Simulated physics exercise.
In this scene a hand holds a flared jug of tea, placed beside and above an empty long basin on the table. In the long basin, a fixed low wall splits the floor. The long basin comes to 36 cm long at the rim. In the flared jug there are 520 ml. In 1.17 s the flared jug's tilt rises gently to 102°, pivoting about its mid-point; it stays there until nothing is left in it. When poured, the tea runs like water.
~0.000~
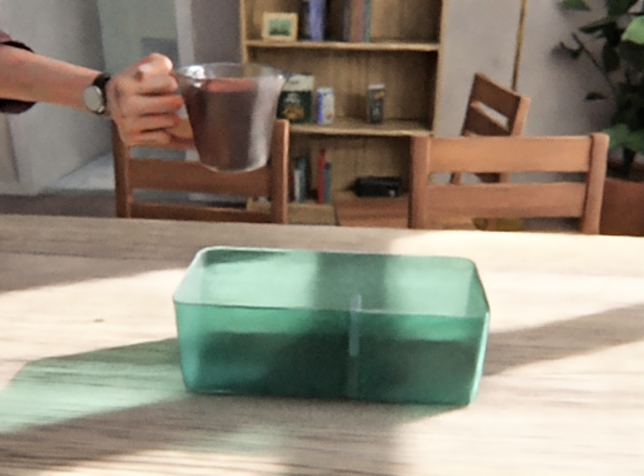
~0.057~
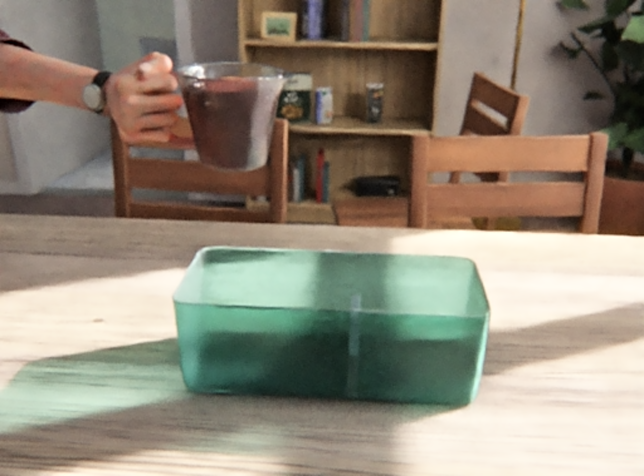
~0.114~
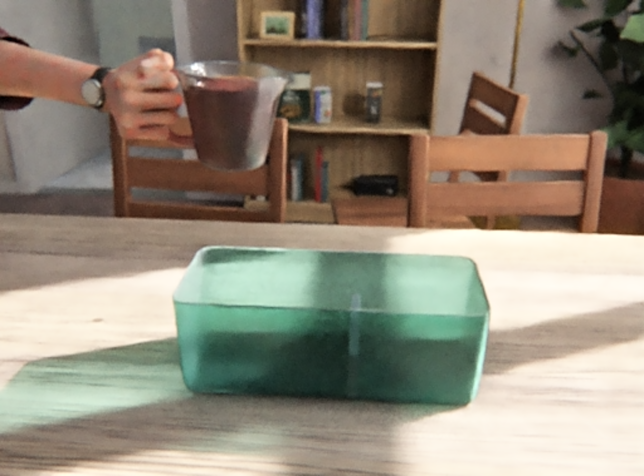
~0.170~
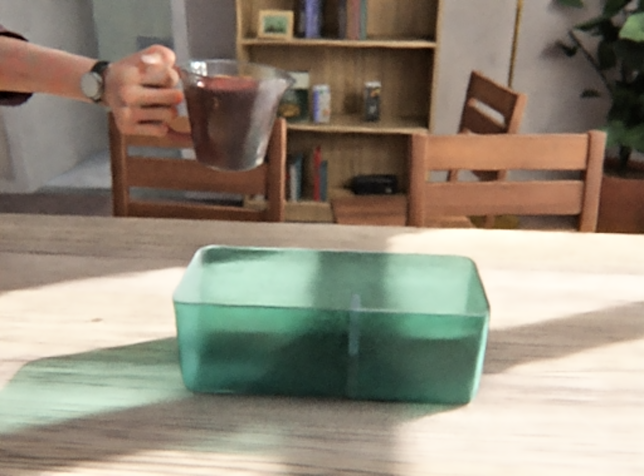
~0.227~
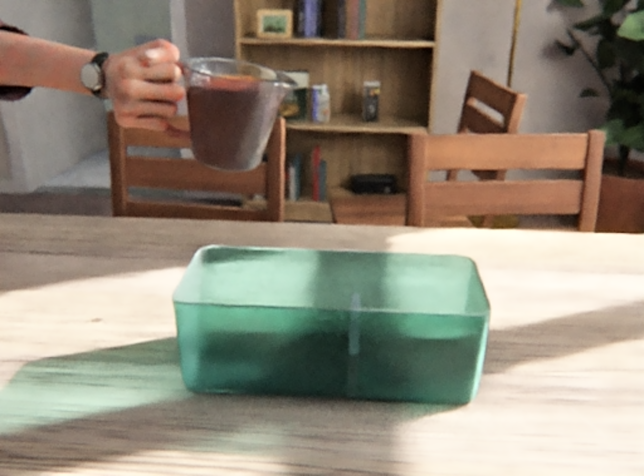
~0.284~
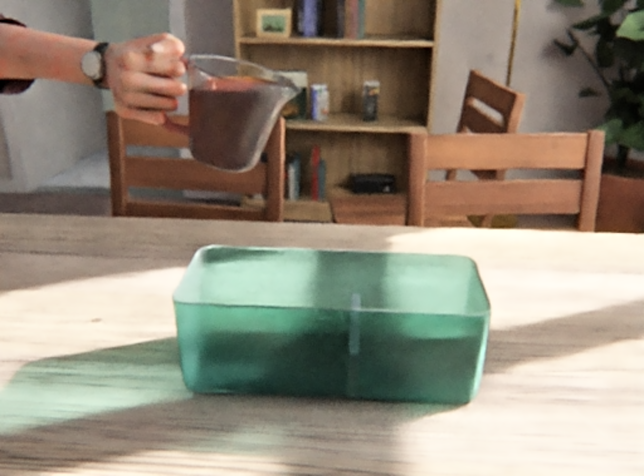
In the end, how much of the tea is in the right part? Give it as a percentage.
Roughly 55 percent is in the right part.
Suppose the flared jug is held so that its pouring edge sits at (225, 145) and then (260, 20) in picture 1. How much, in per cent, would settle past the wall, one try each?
0 and 20 %.
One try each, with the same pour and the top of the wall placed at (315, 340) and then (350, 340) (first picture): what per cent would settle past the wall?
95 per cent first, 70 per cent second.
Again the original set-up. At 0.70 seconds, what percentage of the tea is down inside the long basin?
I reckon close to 7 percent of it.
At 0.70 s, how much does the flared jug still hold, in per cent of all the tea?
I'd estimate some 66 % remains.
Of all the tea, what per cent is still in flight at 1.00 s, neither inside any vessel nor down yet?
Around 22 per cent of the liquid is in flight.
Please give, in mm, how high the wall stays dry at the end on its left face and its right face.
Noted: Left near 52 mm, right near 46 mm.
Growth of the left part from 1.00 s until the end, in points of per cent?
Difference: Approx. 28 %.
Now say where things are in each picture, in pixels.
It leans 0°; its right rim is at (293, 75); the tea meets the walls at (186, 85) and (278, 86); the long basin's rim runs from (187, 274) to (482, 286); the wall's top is at (355, 323), in the first picture.
It leans 1°; its right rim is at (293, 75); the tea meets the walls at (187, 84) and (278, 86), in the second picture.
It leans 2°; its right rim is at (294, 76); the tea meets the walls at (187, 83) and (281, 87), in the third picture.
It leans 5°; its right rim is at (296, 79); the tea meets the walls at (189, 82) and (282, 87), in the fourth picture.
It leans 9°; its right rim is at (299, 84); the tea meets the walls at (191, 83) and (286, 88), in the fifth picture.
It leans 14°; its right rim is at (302, 90); the tea meets the walls at (194, 84) and (291, 89), in the sixth picture.
Then, 0.70 s in, the tilt is 67° and 67 per cent is still to pour, 1 is left of the wall and 6 right of it.
Then, 1.00 s in, the tilt is 97° and 13 per cent is still to pour, 17 is left of the wall and 48 right of it.
Then, 1.32 s in, the tilt is 102° and 0 per cent is still to pour, 43 is left of the wall and 54 right of it.
Then, 1.67 s in, the tilt is 102° and 0 per cent is still to pour, 44 is left of the wall and 55 right of it.
Finally, 44 per cent lies left of the wall, 55 right of it and 2 outside.
